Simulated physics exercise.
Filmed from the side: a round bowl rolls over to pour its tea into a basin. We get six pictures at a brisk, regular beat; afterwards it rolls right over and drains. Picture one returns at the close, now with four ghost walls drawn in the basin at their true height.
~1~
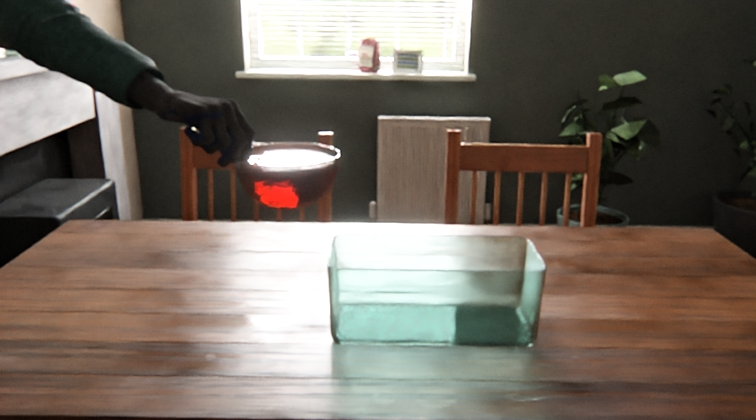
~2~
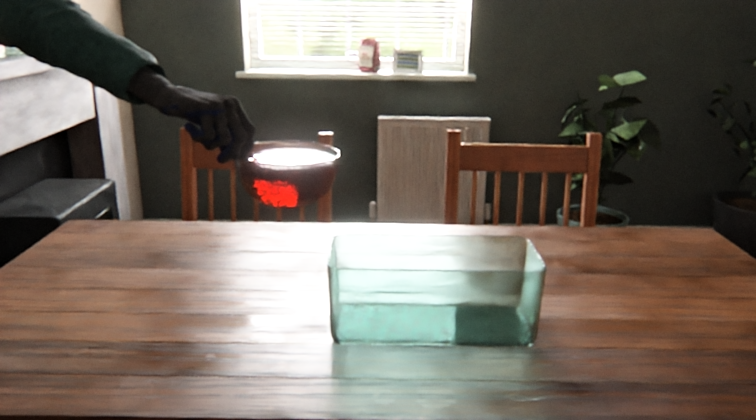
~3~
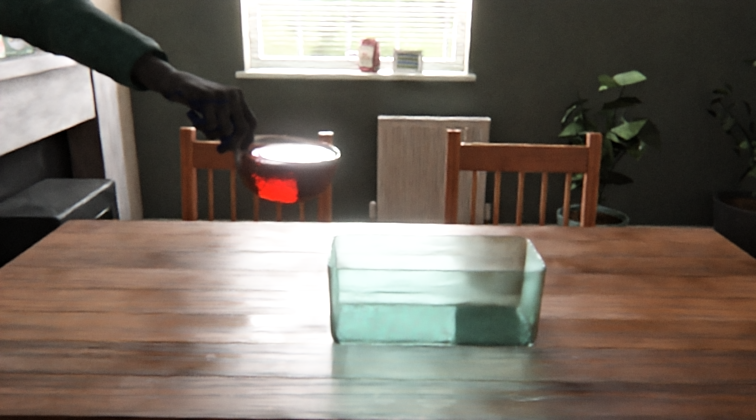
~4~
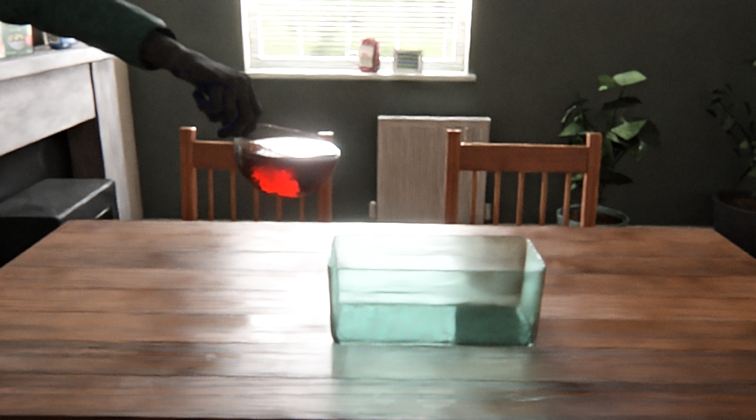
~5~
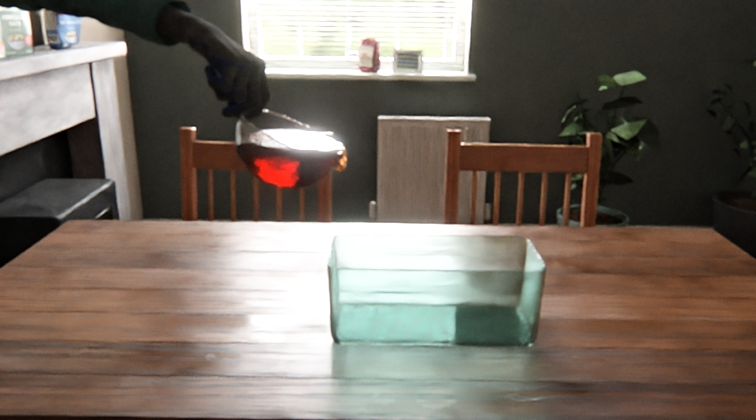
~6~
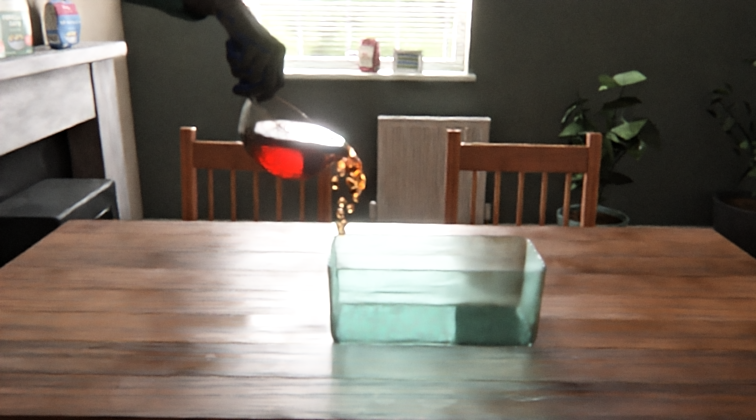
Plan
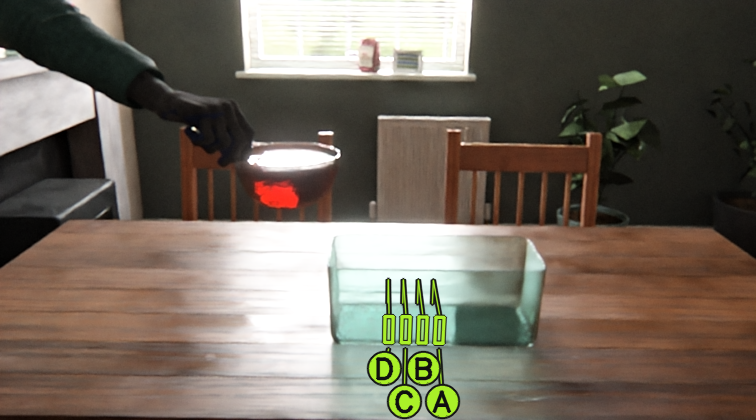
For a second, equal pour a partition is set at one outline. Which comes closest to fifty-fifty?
B beats the others.
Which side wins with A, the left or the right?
The left side.
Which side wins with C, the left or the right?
The right side.
On the marked copy, A at (438, 349); B at (422, 349); C at (405, 348); D at (388, 348).
If A is chosen, about 81 % ends left of the wall and 17 % right of it.
If B is chosen, about 48 % ends left of the wall and 51 % right of it.
If C is chosen, about 22 % ends left of the wall and 77 % right of it.
If D is chosen, about 10 % ends left of the wall and 89 % right of it.
